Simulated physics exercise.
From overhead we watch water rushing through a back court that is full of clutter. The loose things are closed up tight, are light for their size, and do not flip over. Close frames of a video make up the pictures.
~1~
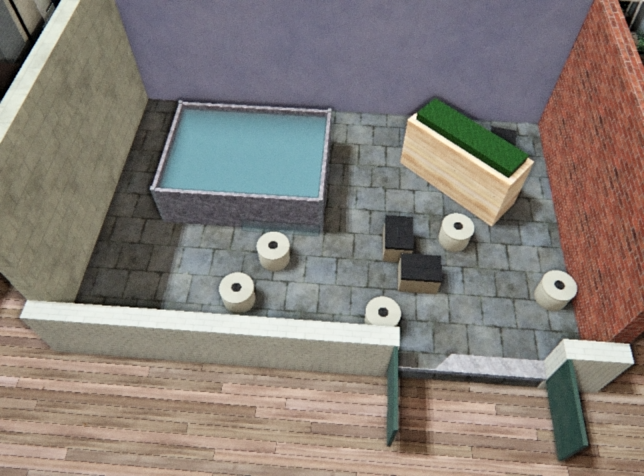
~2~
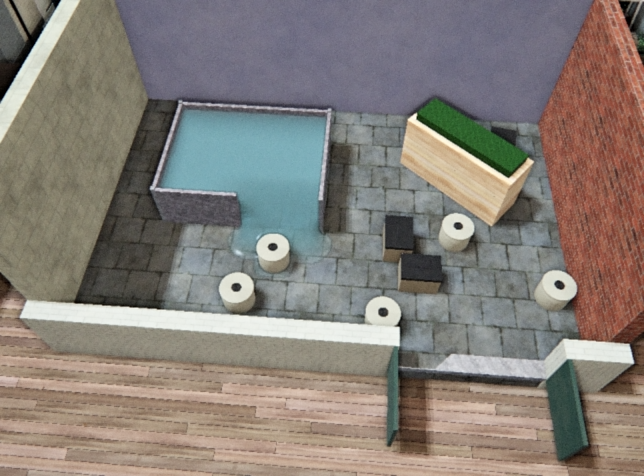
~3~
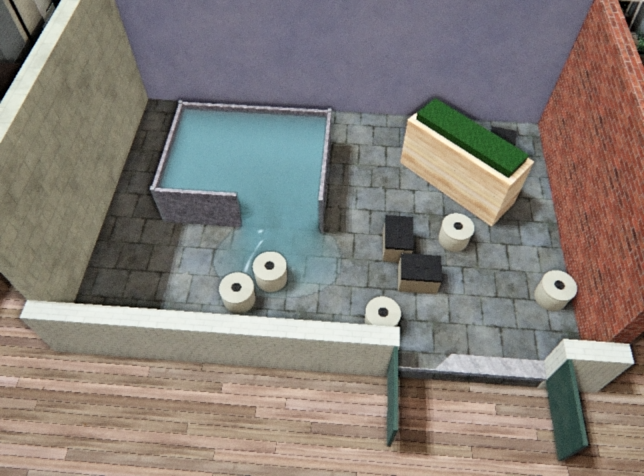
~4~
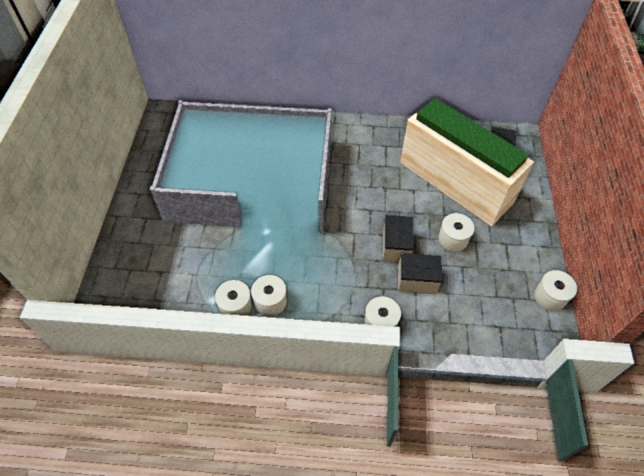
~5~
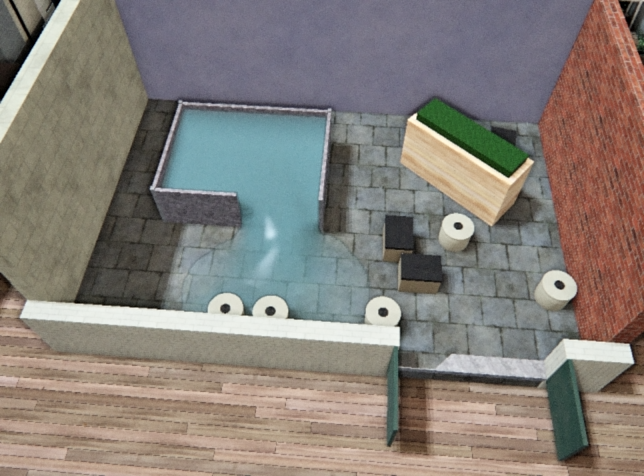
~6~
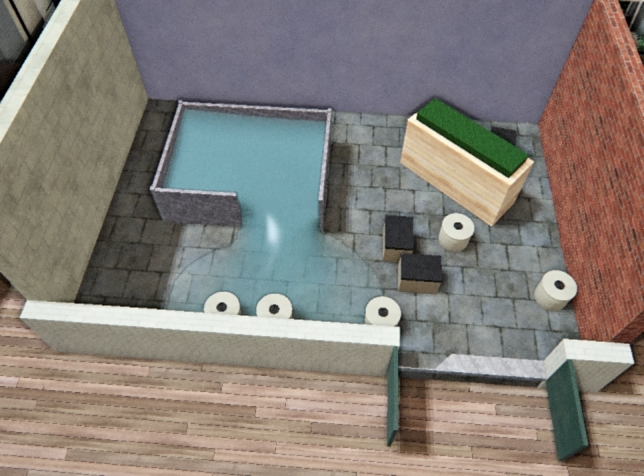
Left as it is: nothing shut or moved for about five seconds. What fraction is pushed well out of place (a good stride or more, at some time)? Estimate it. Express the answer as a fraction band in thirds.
Fraction band: 2/3 or more.
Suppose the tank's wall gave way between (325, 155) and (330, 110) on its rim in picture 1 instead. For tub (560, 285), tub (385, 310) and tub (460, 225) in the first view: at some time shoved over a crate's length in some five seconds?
Travels that far, falls short, travels that far.
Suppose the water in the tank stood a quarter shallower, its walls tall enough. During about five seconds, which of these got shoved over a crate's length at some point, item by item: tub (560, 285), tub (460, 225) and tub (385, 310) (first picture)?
Object 1: Passed the mark. Object 2: Stayed below the mark. Object 3: Passed the mark.
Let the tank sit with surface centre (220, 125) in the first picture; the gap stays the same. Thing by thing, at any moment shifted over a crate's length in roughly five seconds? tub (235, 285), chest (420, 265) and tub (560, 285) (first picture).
Well, the first one got driven a long way, the second got driven a long way, and the third got driven a long way.
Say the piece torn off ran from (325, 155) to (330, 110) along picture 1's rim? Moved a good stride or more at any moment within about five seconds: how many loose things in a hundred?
My estimate is some 40 per cent of them.
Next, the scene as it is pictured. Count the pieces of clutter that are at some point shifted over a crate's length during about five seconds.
You get 6.
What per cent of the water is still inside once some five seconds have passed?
About 90 percent.
A moment on, 2 of 8 are well off their spots; 2 afloat.
Next, 3 of 8 are well off their spots; 1 afloat.
Later, 5 of 8 are well off their spots; 3 afloat.
In the end, 6 of 8 are well off their spots, and 6 have been at some point; 5 afloat.
